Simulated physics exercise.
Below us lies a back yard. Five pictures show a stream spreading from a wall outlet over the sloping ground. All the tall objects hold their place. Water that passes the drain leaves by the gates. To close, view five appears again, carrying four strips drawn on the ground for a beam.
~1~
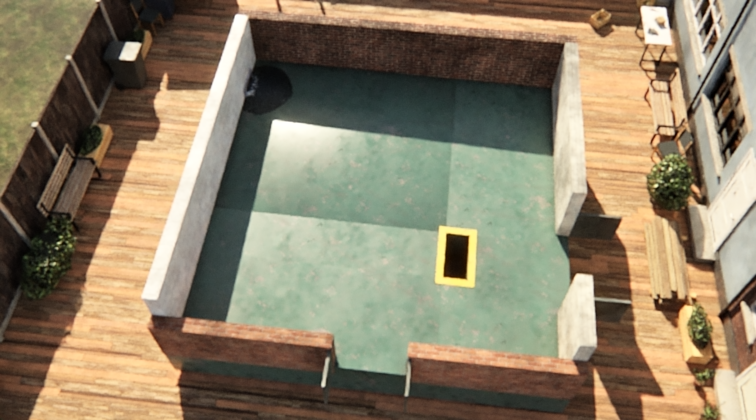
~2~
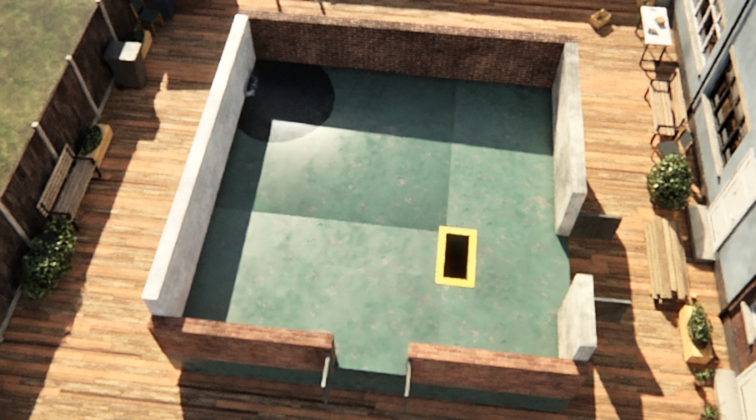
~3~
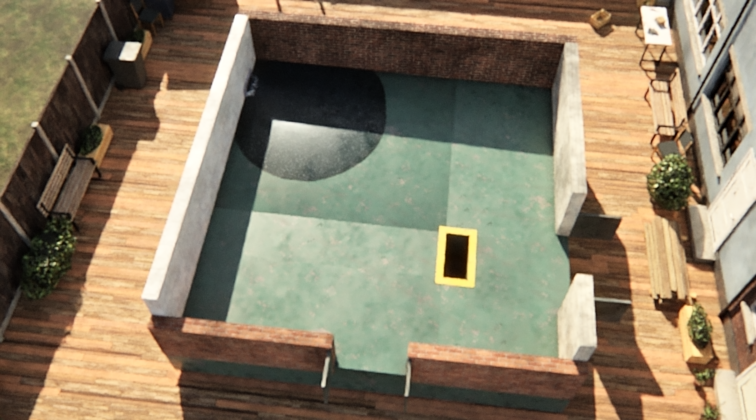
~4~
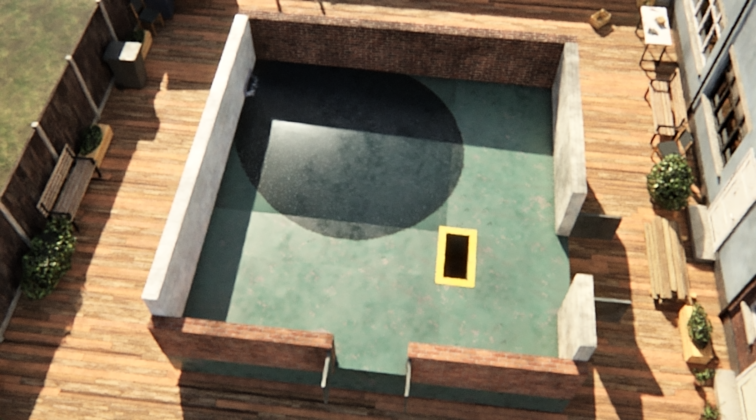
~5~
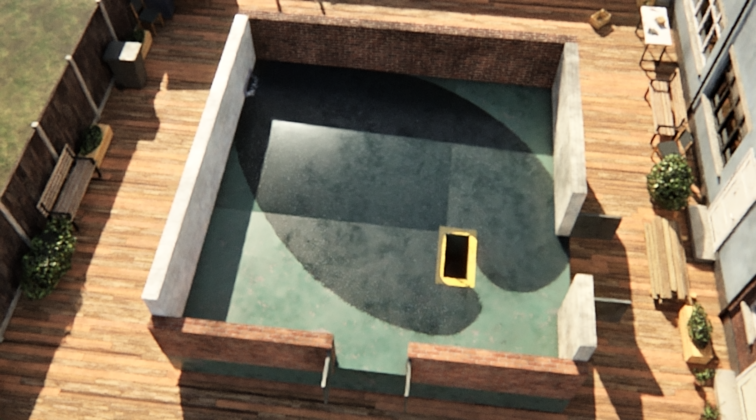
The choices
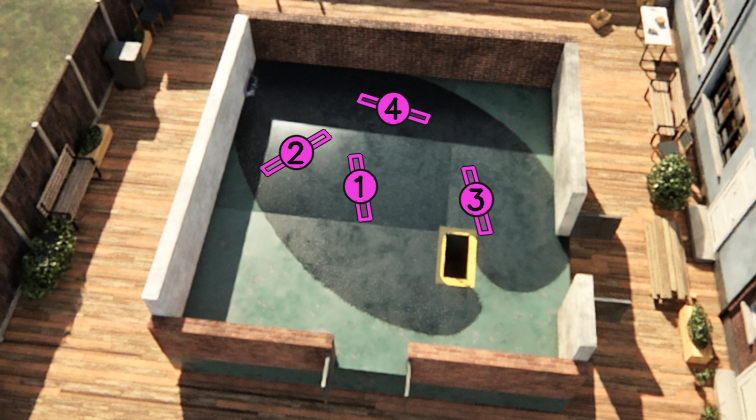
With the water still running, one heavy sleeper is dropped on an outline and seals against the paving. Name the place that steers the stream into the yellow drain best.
Place 3 does it best.
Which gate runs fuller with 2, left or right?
More leaves on the right.
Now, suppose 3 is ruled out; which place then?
4 it is.
On the marked copy, 1 from (355, 156) to (365, 219); 2 from (264, 171) to (326, 134); 3 from (468, 168) to (485, 232); 4 from (360, 98) to (427, 119).
Choosing 1, about 17 % of the stream goes into the yellow drain, about 82 % out by the gates.
Choosing 2, about 18 % of the stream goes into the yellow drain, about 79 % out by the gates.
Choosing 3, about 45 % of the stream goes into the yellow drain, about 54 % out by the gates.
Choosing 4, about 28 % of the stream goes into the yellow drain, about 71 % out by the gates.
